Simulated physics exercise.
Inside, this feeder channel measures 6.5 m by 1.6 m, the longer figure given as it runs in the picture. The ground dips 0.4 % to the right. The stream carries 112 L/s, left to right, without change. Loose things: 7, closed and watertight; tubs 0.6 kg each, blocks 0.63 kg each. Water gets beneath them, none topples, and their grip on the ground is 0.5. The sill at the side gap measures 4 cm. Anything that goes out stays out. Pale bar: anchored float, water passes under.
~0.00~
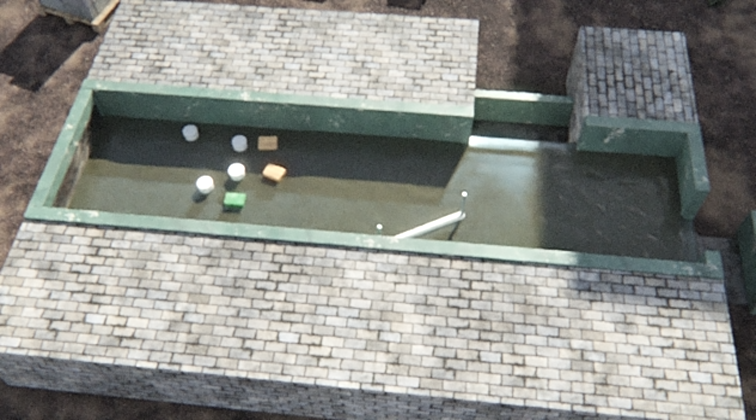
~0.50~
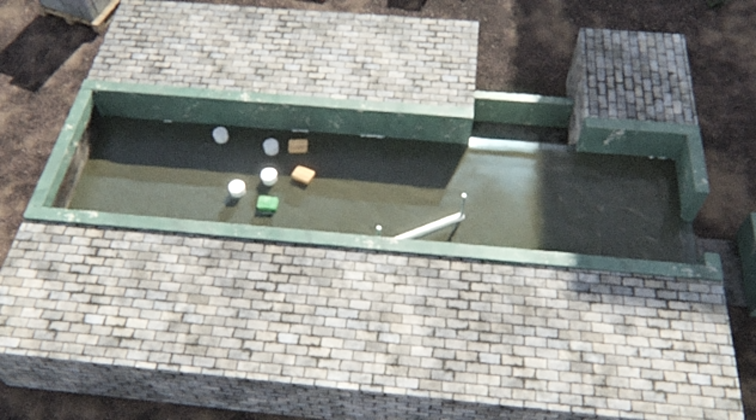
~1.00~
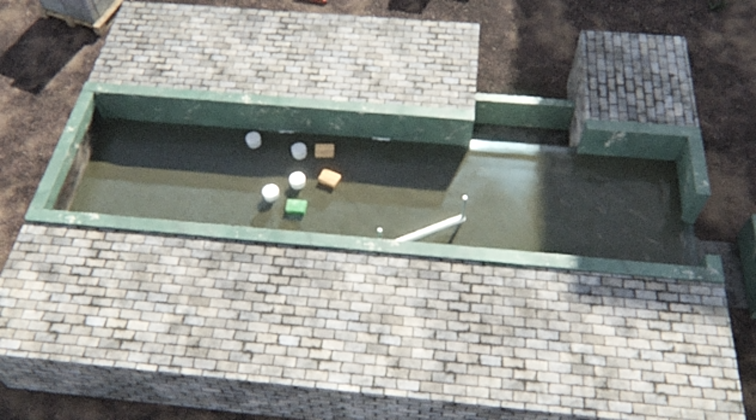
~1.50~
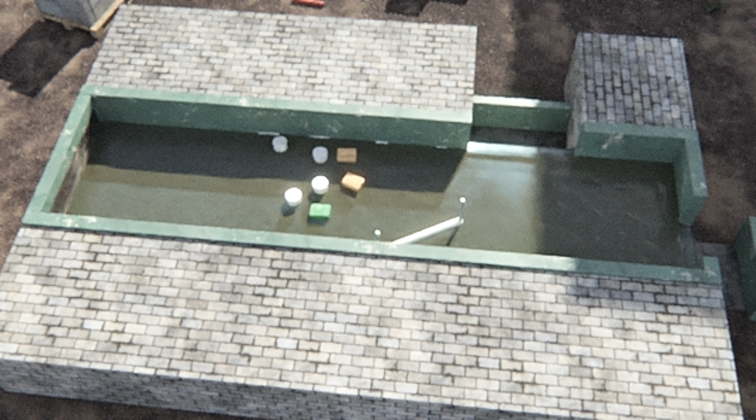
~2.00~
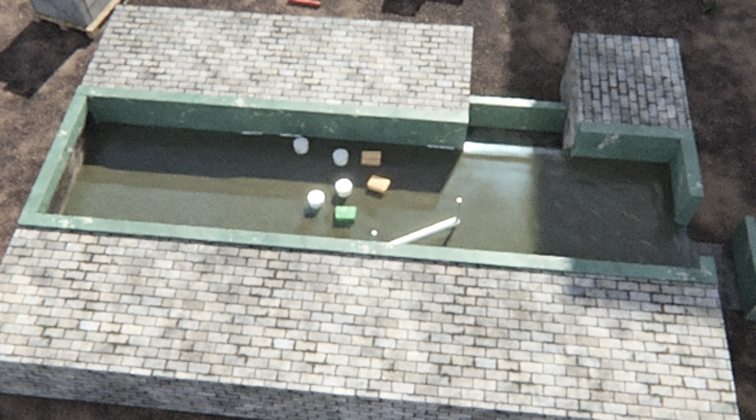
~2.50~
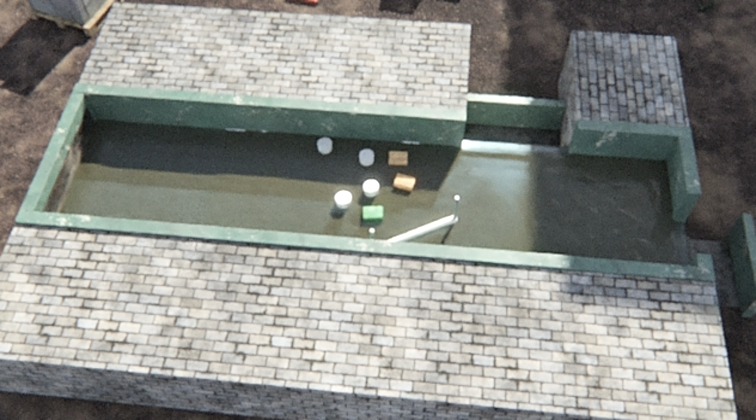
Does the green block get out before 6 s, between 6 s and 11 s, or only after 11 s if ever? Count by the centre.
The leaving happens late, if it happens.
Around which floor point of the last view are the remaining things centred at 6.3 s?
That lands at roughly (532, 194).
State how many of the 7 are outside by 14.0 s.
The answer is 4.
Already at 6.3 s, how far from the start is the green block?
It is about 350 cm out of place by then.
After 3.5 s the green block is near (429, 214), 2.2 m from its start, afloat; 0 of 7 are out; 7 afloat.
After 6.3 s the green block is near (533, 183), 3.3 m from its start, afloat; 4 of 7 are out; 3 afloat.
After 10.0 s the green block is near (578, 156), 3.9 m from its start, afloat; 4 of 7 are out; 3 afloat.
After 14.0 s the green block is near (571, 156), 3.8 m from its start, afloat; 4 of 7 are out; 3 afloat.
